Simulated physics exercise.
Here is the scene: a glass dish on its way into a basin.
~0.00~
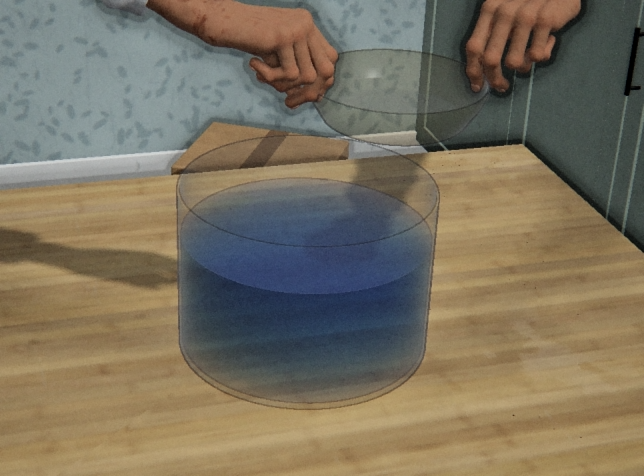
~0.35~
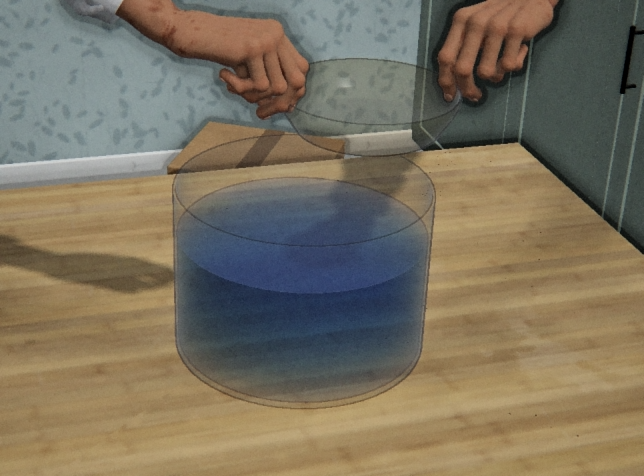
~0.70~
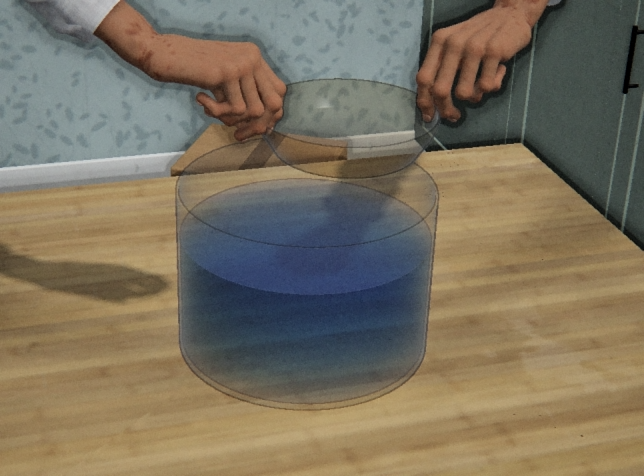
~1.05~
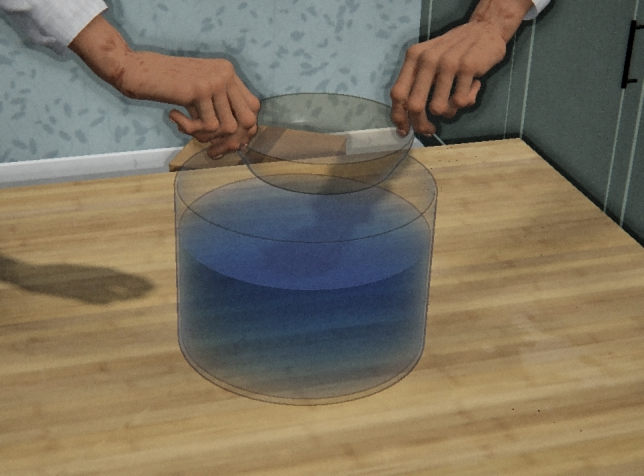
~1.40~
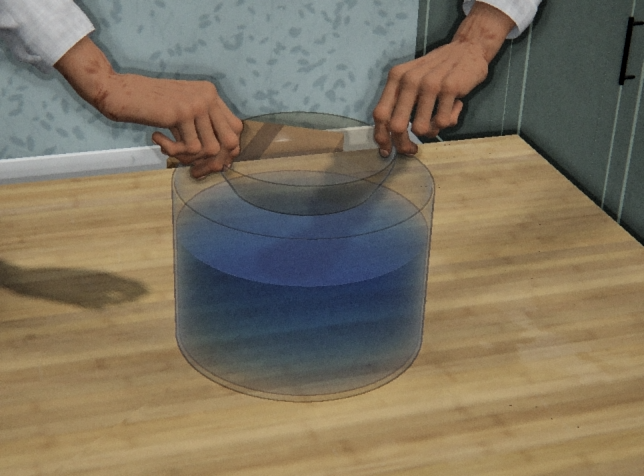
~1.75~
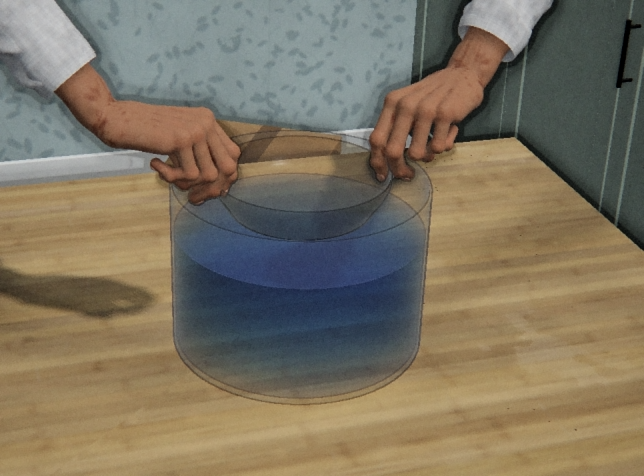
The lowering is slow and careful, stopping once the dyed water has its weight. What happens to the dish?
Once they let go, it's going to stay up top.
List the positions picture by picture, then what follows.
Dish (396, 96) empty; above the basin, in the first frame.
Dish (368, 106) empty; coming down, in the second frame.
Dish (347, 127) empty; lower, in the third frame.
Dish (321, 143) empty; lower still, in the fourth frame.
Dish (304, 163) empty; close to the surface, in the fifth frame.
Dish (301, 187) empty; just over the surface, in the sixth frame.
By 2.2 s, the dish dips into the dyed water.
By 2.8 s, it bobs and steadies.
By 5.0 s, the dish floats with about half of its side showing.
